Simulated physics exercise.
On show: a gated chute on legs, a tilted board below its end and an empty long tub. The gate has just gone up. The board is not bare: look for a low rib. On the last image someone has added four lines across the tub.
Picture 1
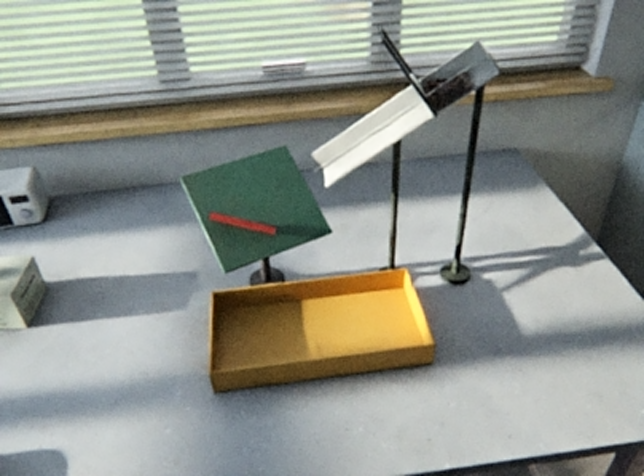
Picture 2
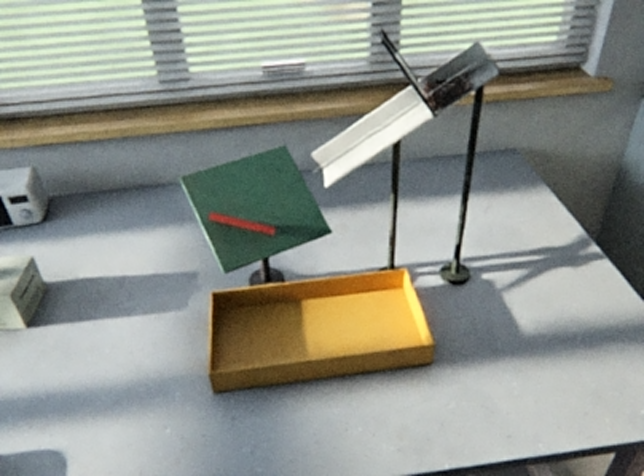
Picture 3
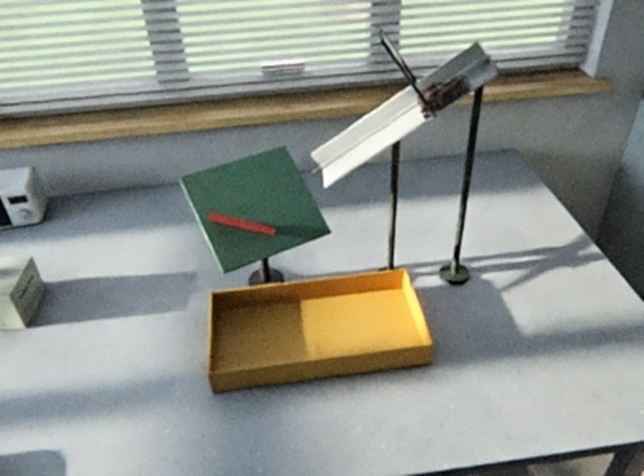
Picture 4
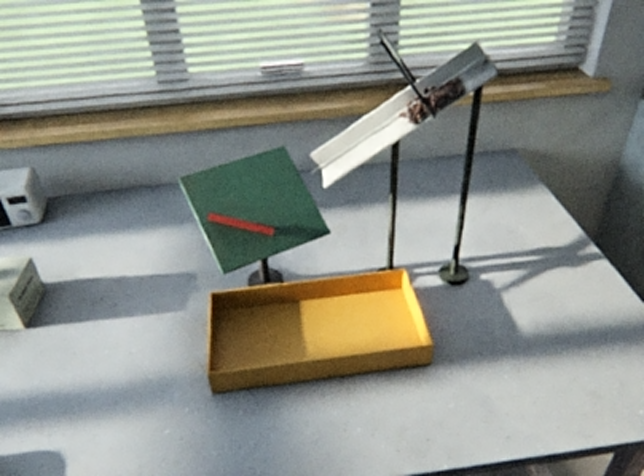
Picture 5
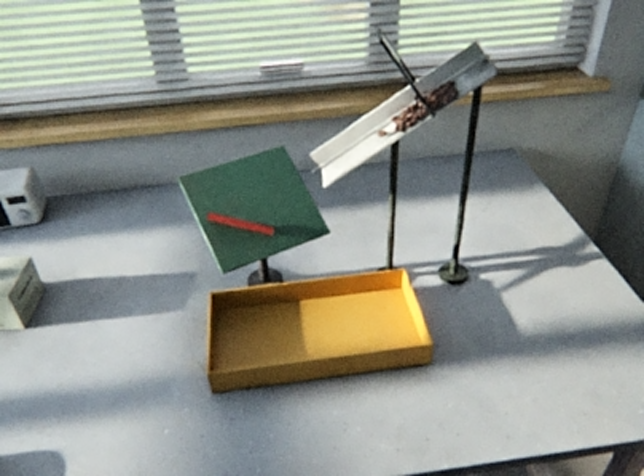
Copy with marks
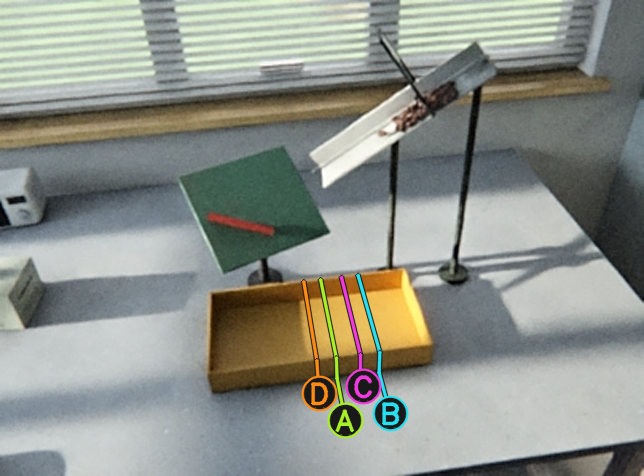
A pale chute stands above a green board and yellow tub as brown pieces slide down-left.
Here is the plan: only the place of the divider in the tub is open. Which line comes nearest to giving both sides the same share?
I would pick line D.
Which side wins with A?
The left side.
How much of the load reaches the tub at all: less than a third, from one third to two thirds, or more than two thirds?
More than two thirds.
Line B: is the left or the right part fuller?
Left.
On the marked copy, line A crosses the front rim at (336, 356); line B crosses the front rim at (379, 351); line C crosses the front rim at (360, 353); line D crosses the front rim at (316, 359).
If A is chosen, of what is caught, almost all on the left of the divider, about a tenth on the right.
If B is chosen, of what is caught, every piece on the left of the divider, not one piece on the right.
If C is chosen, of what is caught, every piece on the left of the divider, not one piece on the right.
If D is chosen, of what is caught, roughly half on the left of the divider, roughly half on the right.
